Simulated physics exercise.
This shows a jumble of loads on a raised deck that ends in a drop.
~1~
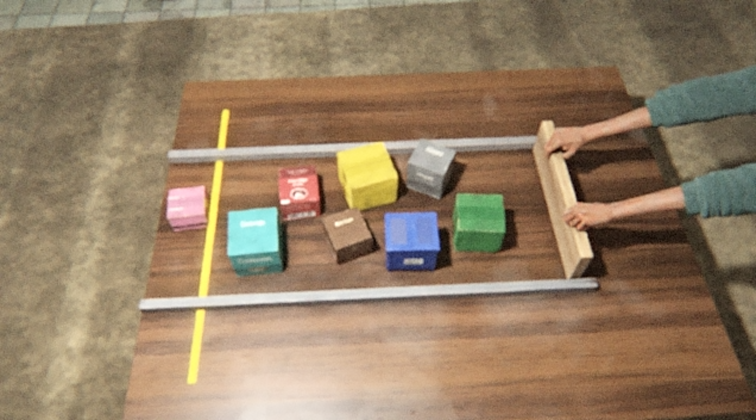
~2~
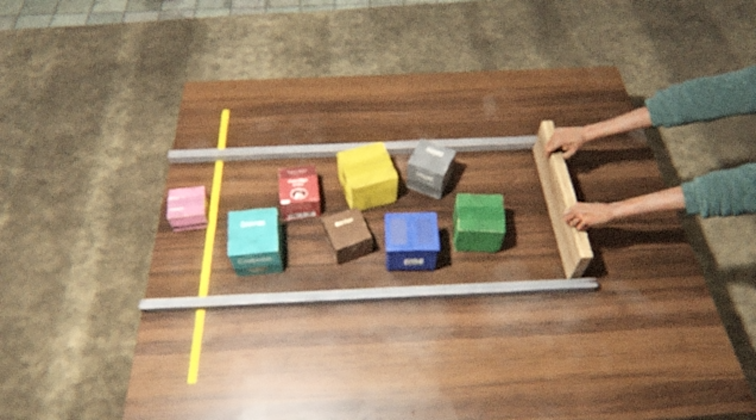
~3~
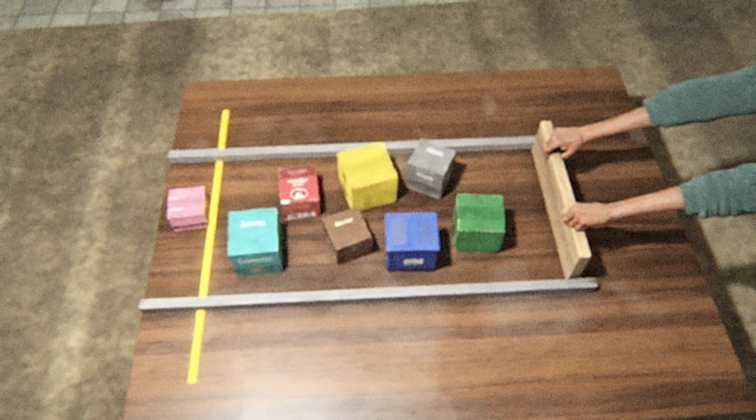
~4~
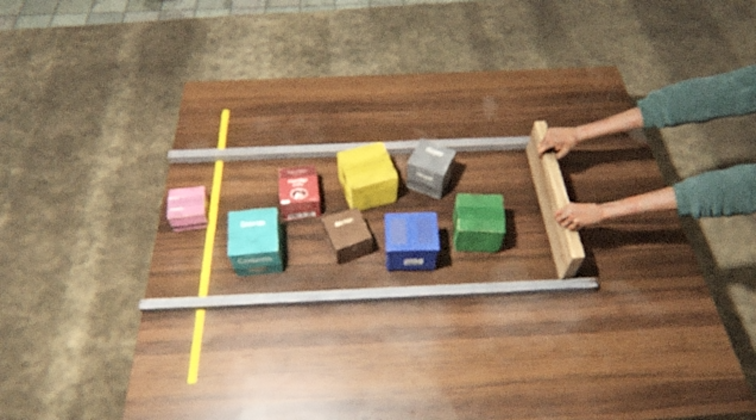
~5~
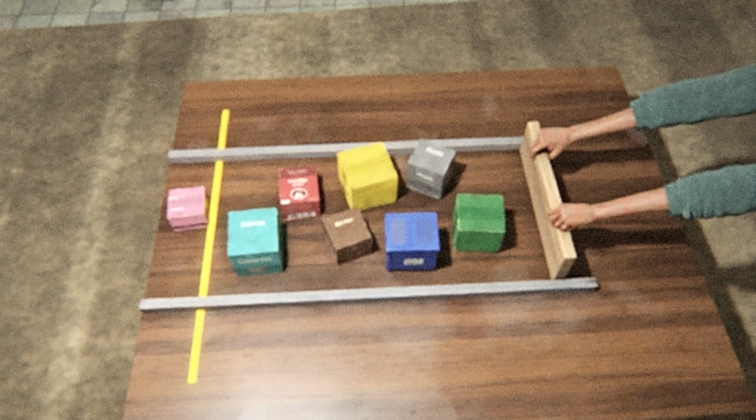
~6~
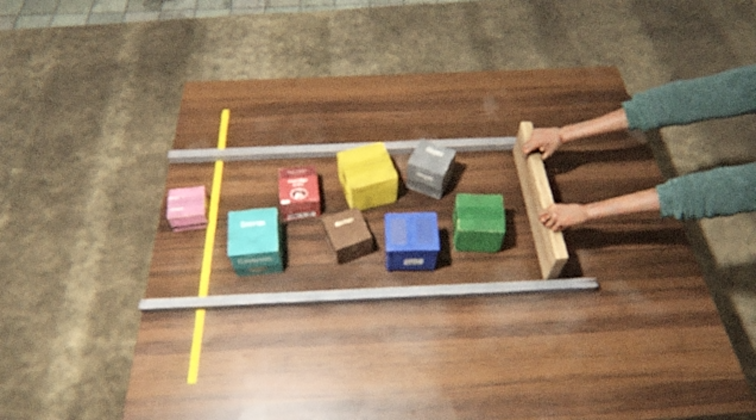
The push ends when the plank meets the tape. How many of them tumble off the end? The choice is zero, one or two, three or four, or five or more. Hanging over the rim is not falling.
The number that fall off is five or more.
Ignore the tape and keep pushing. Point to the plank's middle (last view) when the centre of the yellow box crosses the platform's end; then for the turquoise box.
Near (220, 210) and (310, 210).
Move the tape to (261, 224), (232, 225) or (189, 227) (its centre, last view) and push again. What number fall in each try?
It would be 4, 4 and 6.
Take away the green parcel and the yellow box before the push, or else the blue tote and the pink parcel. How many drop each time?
The counts: 4 and 4.
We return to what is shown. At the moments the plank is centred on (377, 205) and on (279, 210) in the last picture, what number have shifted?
The counts are 7 and 8.
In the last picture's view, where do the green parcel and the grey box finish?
About (181, 238), and the other about (192, 184).
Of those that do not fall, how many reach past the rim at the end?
0 of them.
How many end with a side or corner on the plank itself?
The number is 2.
Soon after, none off yet; pink parcel at rest near (189, 209); turquoise box displaced a little near (245, 243); red box displaced a little near (295, 192).
In the end, the number that fall off is five or more; gone, blue tote, yellow box, brown box, red box, turquoise box and pink parcel.
